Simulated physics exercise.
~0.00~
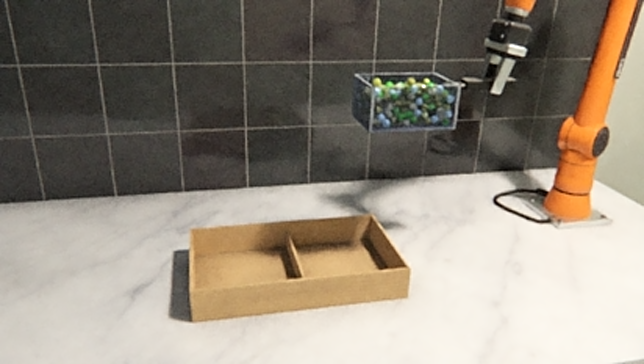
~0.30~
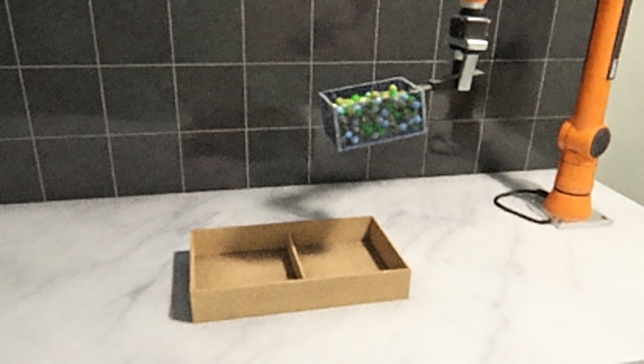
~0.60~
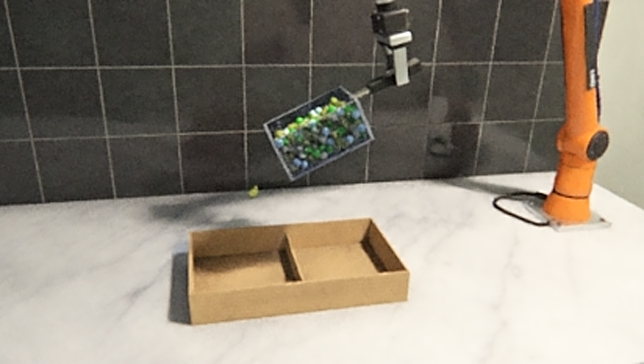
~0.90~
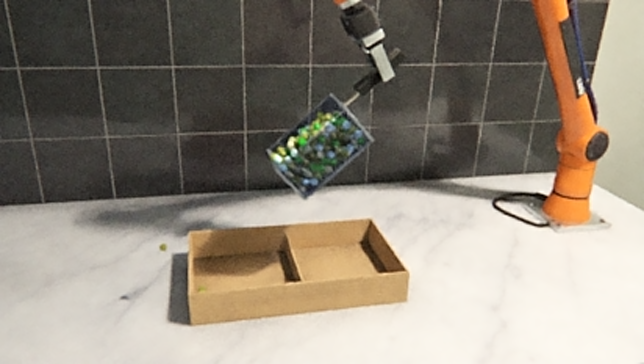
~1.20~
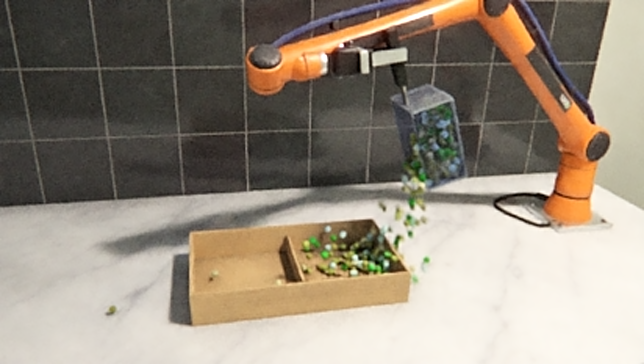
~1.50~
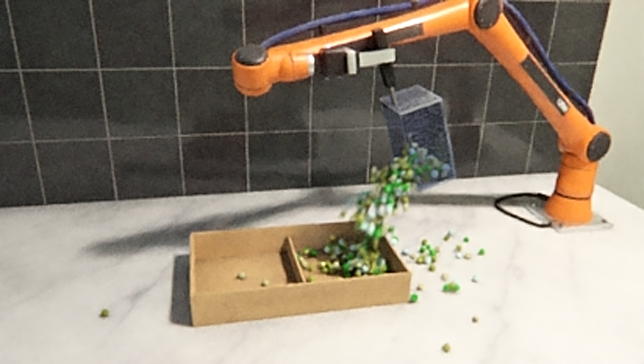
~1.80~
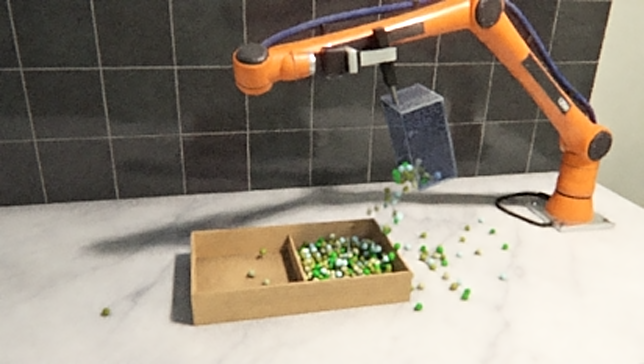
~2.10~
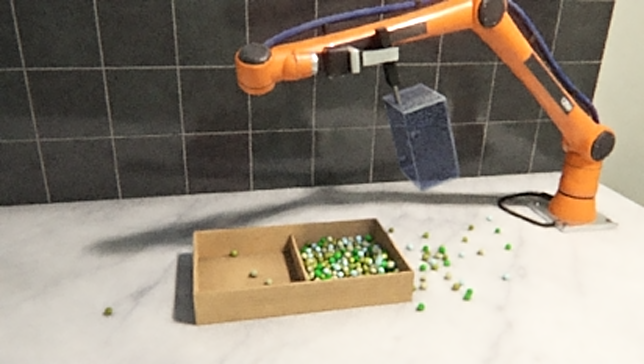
In this clip, an orange robot arm moves a clear container of green, blue and white beads left above a divided cardboard-coloured tray, tilting it until they pour out. Most land in the tray's right compartment, some scatter on the marble surface, and the container ends up emptied.
